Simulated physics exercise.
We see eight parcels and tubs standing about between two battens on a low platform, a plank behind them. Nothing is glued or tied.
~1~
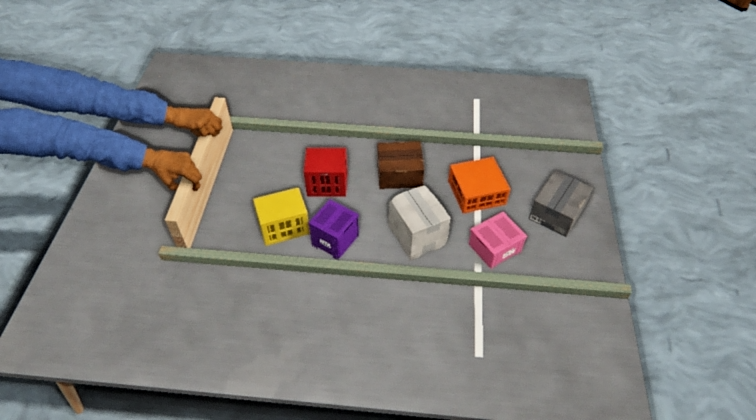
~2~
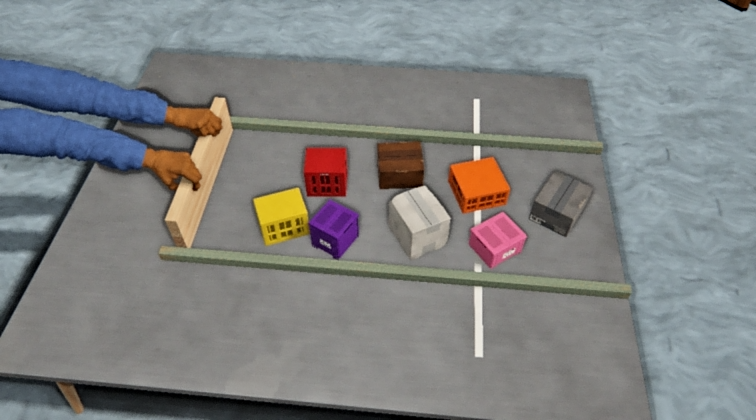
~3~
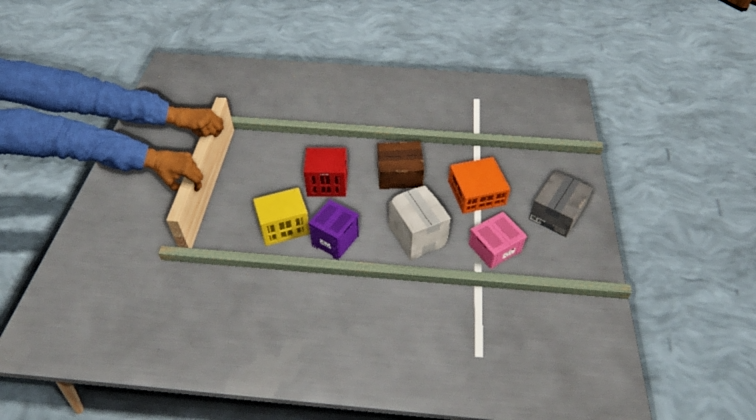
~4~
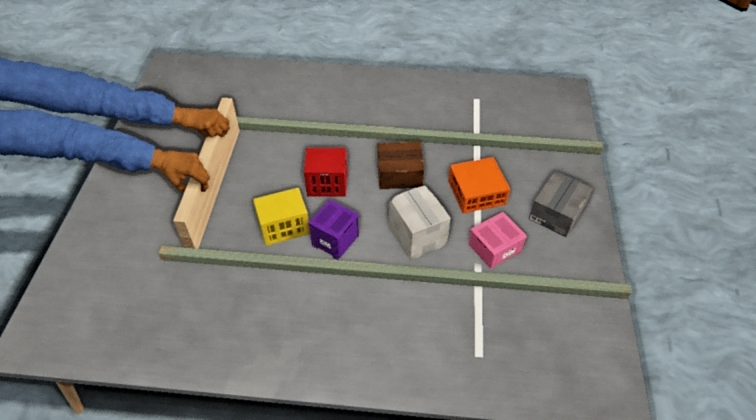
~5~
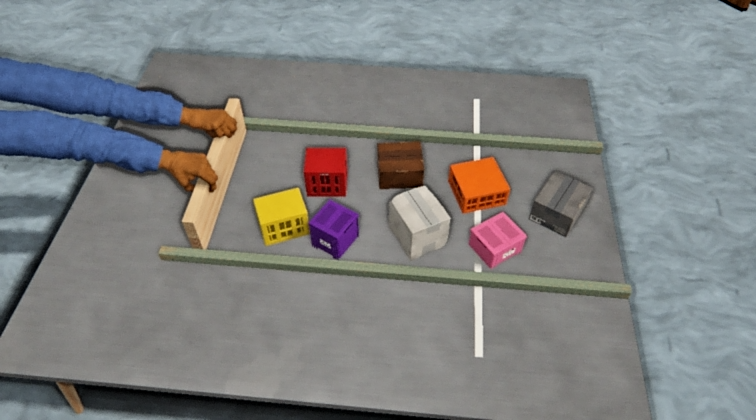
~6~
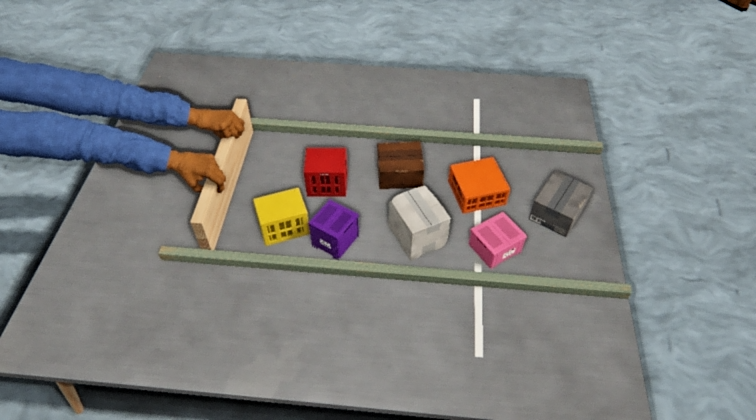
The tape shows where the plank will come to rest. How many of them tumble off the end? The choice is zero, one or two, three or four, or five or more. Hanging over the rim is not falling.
Outcome: The number that fall off is zero.
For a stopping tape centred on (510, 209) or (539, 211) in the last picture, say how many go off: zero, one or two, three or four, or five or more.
Taking them in turn, either one or two; either one or two.
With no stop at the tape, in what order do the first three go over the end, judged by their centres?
They are the grey box, then the pink tote, then the orange crate.
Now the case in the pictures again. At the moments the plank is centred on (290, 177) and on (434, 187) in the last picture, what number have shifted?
The counts are 2 and 7.
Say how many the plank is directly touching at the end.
3 of them.
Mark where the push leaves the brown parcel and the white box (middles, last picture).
The brown parcel at (498, 154), the white box at (538, 215).
Soon after, none off yet; grey box at rest near (560, 204); pink tote at rest near (497, 241); orange crate at rest near (478, 185).
In the end, the number that fall off is zero.
